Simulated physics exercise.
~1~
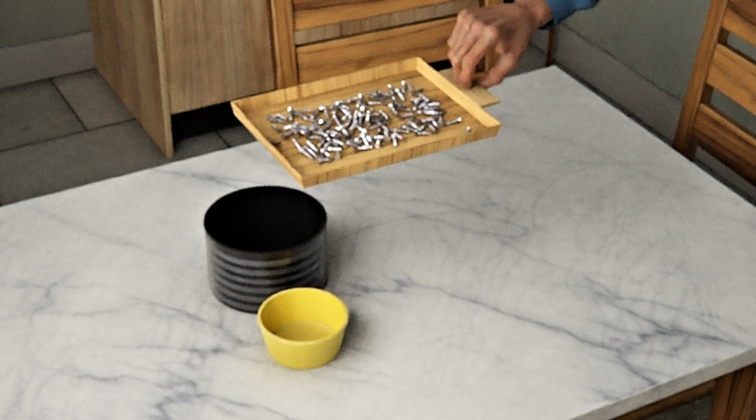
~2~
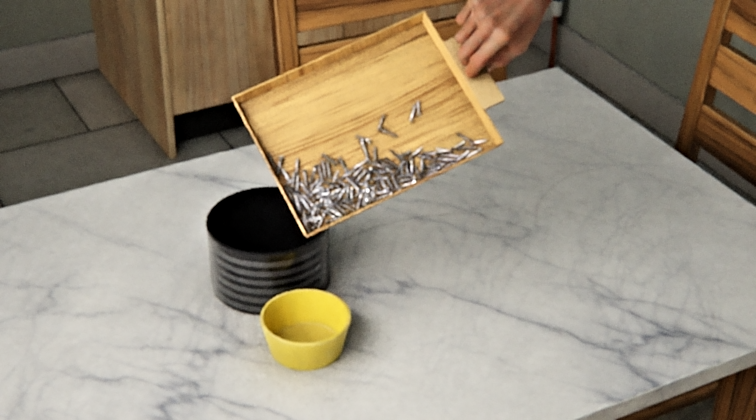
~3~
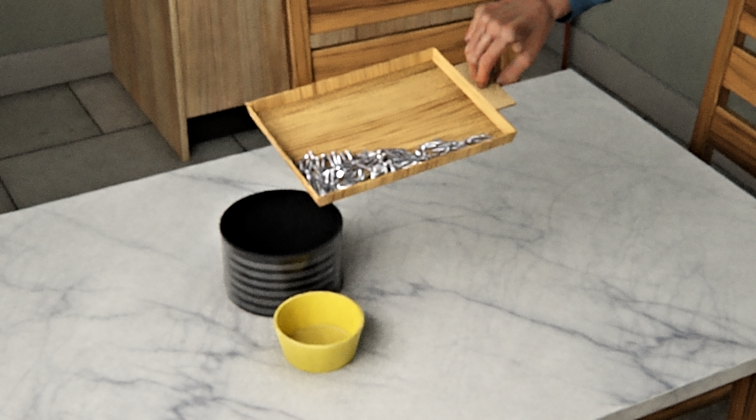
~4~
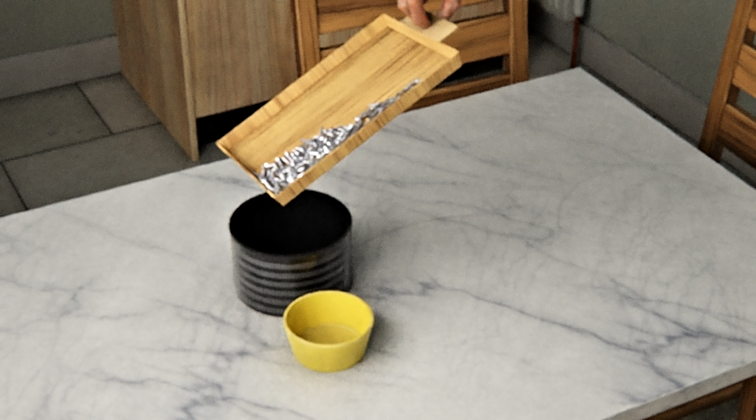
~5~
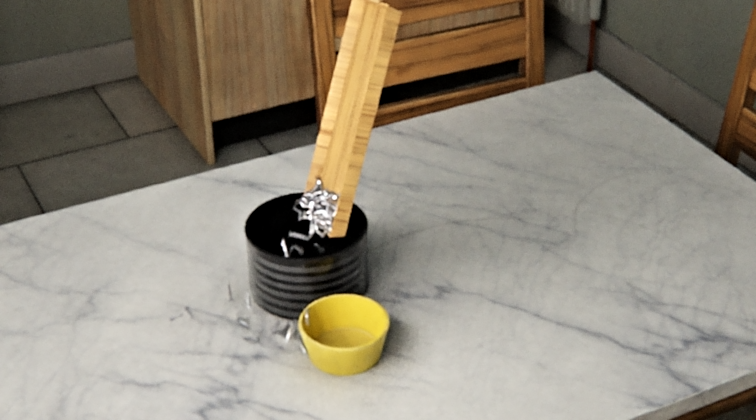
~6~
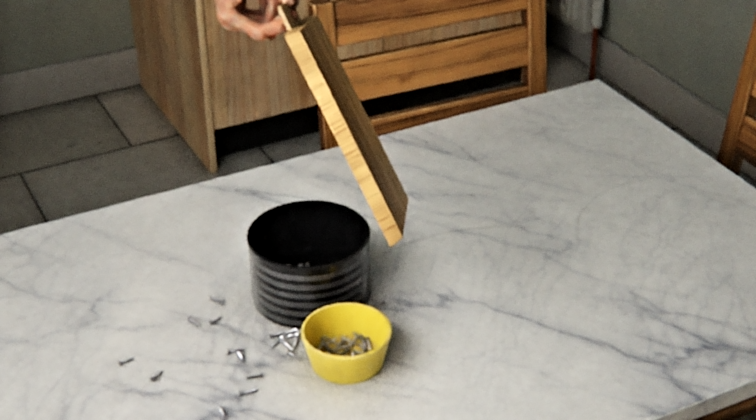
A wooden tray of small metal screws, held by a hand, tipped partway and levelled somewhat, then swung left and tilted steeply, spilling them toward a black pot and yellow dish; the tray ended empty, with some screws in the dish and others scattered across the marble table.
